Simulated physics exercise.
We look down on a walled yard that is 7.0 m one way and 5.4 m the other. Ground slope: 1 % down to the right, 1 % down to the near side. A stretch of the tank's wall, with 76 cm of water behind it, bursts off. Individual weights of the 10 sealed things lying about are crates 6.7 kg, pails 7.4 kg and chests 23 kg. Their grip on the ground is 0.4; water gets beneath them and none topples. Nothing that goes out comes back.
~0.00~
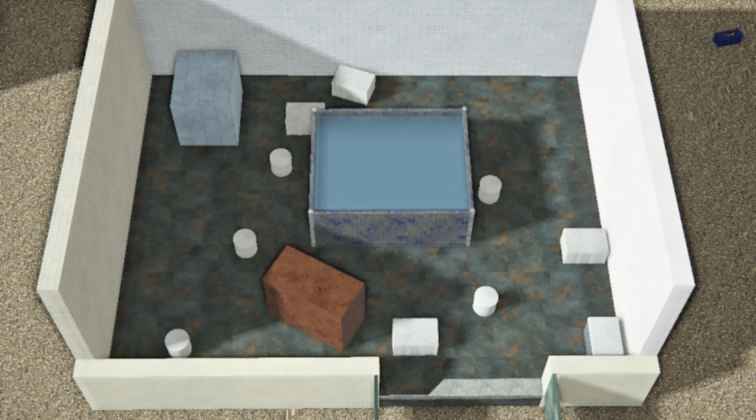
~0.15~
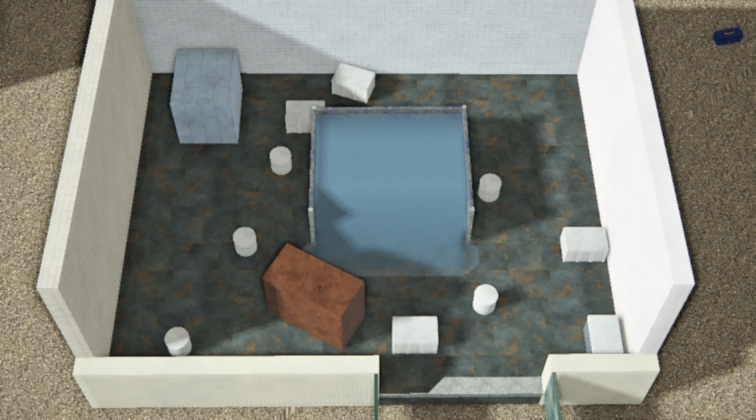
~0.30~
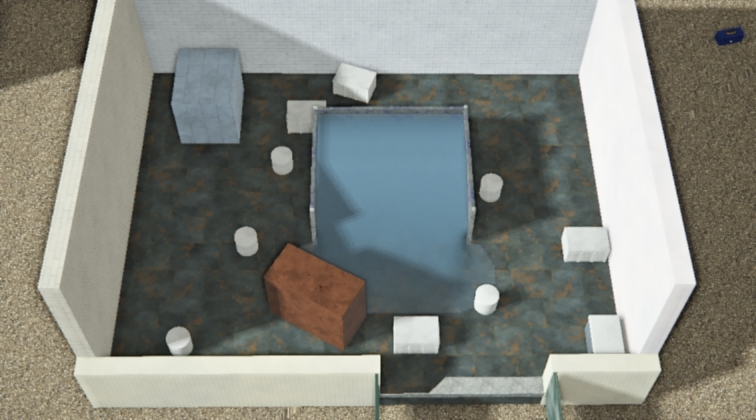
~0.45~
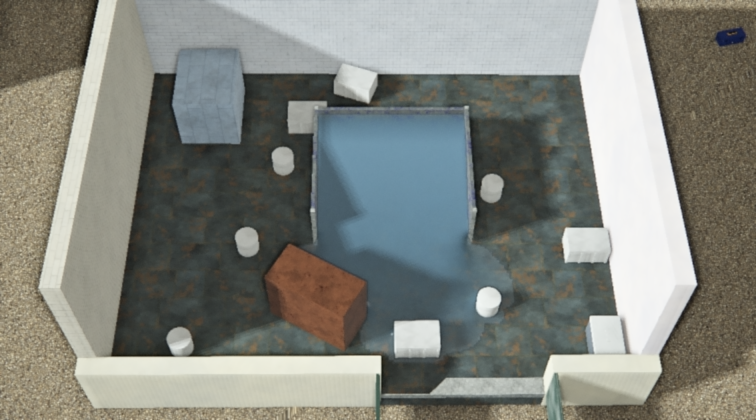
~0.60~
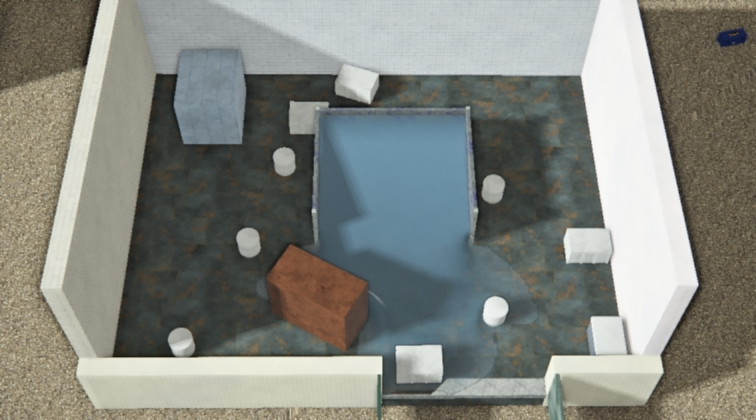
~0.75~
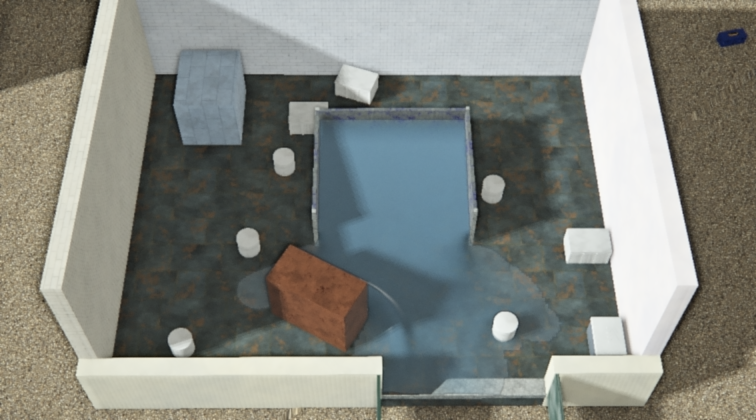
Water bursting from the front of a raised tank in a walled yard, spreading across the floor and shifting a white block and pail.
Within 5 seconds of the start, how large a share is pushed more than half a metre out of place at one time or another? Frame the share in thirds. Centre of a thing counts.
That comes to from one to two thirds.
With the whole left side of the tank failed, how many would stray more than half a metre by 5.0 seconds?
The count would be 7.
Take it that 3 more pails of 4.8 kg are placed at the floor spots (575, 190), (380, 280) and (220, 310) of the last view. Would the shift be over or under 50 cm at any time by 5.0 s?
One after another they come out above it, above it, inside the limit.
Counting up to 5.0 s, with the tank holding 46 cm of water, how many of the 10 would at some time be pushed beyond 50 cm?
The count would be 4.
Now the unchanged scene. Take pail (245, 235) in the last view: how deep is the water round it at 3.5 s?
About 5 cm.
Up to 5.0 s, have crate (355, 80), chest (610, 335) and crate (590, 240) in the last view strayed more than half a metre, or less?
Result, in order: Undershooting / overshooting / overshooting.
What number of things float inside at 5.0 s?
The count is 0.
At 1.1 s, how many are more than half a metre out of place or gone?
2 in all.
After 1.1 s 2 of 10 are over 50 cm from their spots; 0 afloat.
After 2.2 s 3 of 10 are over 50 cm from their spots; 0 afloat.
After 3.5 s 5 of 10 are over 50 cm from their spots; 0 afloat.
After 5.0 s 5 of 10 are over 50 cm from their spots, and 5 have been at some point; 0 afloat.
